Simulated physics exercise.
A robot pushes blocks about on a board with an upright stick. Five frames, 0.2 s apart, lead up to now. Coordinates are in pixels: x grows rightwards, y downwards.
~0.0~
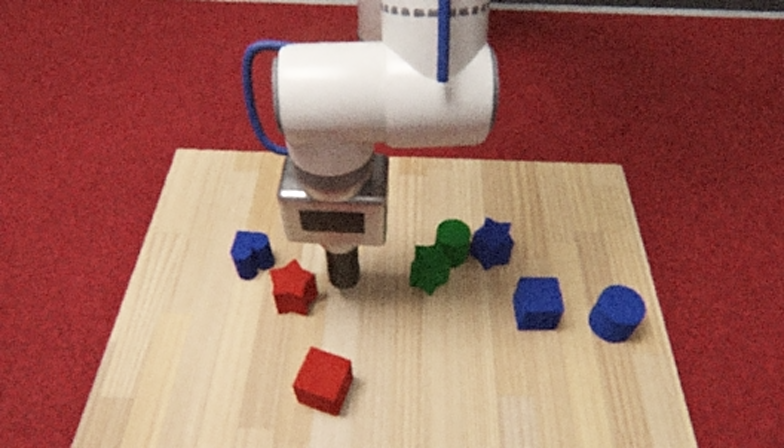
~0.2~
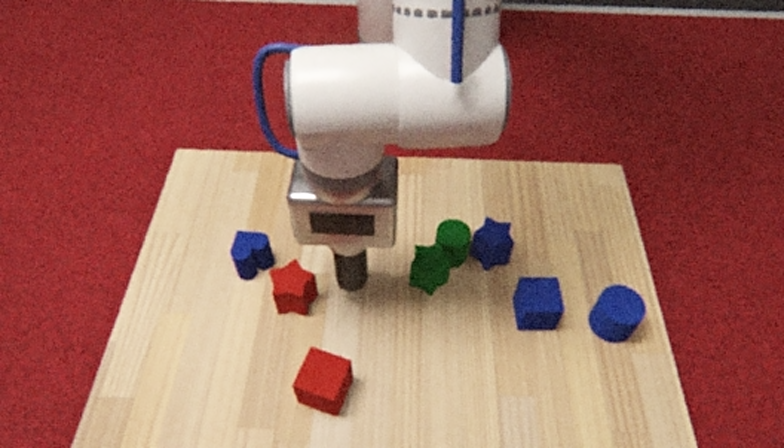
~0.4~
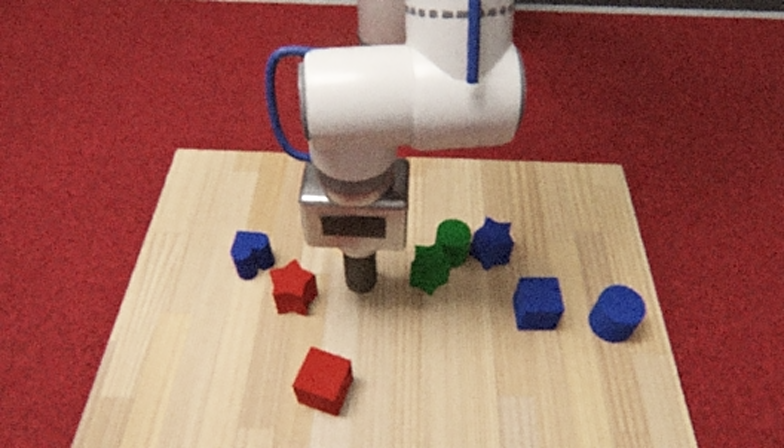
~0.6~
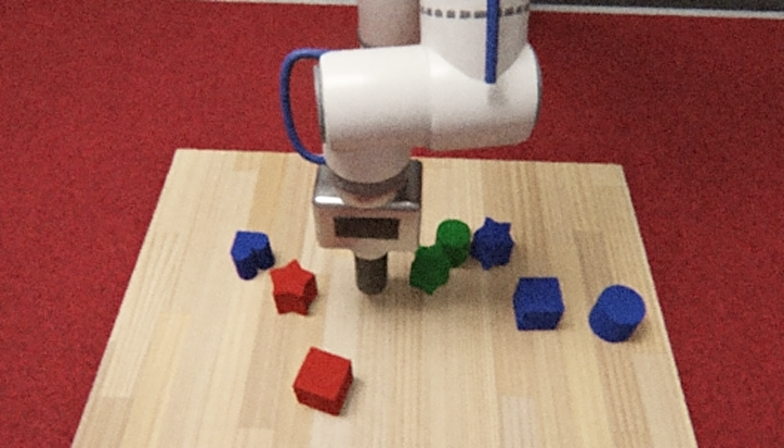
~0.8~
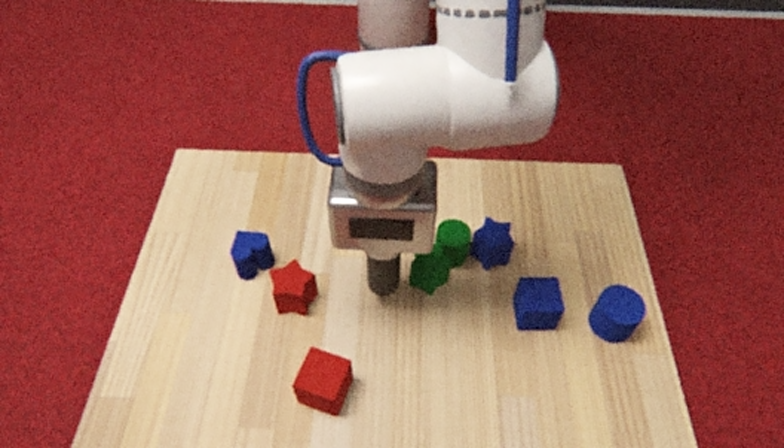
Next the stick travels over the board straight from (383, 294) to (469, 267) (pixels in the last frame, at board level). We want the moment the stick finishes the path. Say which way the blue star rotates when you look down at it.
Seen from above, clockwise.
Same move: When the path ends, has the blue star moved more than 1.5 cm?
Answer: Yes.
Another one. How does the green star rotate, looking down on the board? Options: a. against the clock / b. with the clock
My pick is a.
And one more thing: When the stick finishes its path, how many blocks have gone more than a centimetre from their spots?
Put simply, three or more blocks are moved more than 1 cm.
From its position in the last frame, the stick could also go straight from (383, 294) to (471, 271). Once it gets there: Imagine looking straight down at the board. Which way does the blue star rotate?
Clockwise from above.
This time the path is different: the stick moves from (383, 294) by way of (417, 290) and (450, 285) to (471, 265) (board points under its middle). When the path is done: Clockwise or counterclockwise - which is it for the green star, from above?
Short answer: Counterclockwise.
The first path, step by step. One third of the way, stick (414, 273); green star (445, 247), turned 20° anticlockwise; green cylinder (462, 222); blue star (501, 231), turned 15° clockwise.
Two thirds of the way, stick (444, 263); green star (466, 237), turned 60° anticlockwise; green cylinder (467, 211); blue star (501, 231), turned 15° clockwise.
At the end, stick (472, 255); green star (488, 225), turned 70° anticlockwise; green cylinder (476, 200); blue star (522, 226), turned 25° clockwise; blue four-sided block in place.
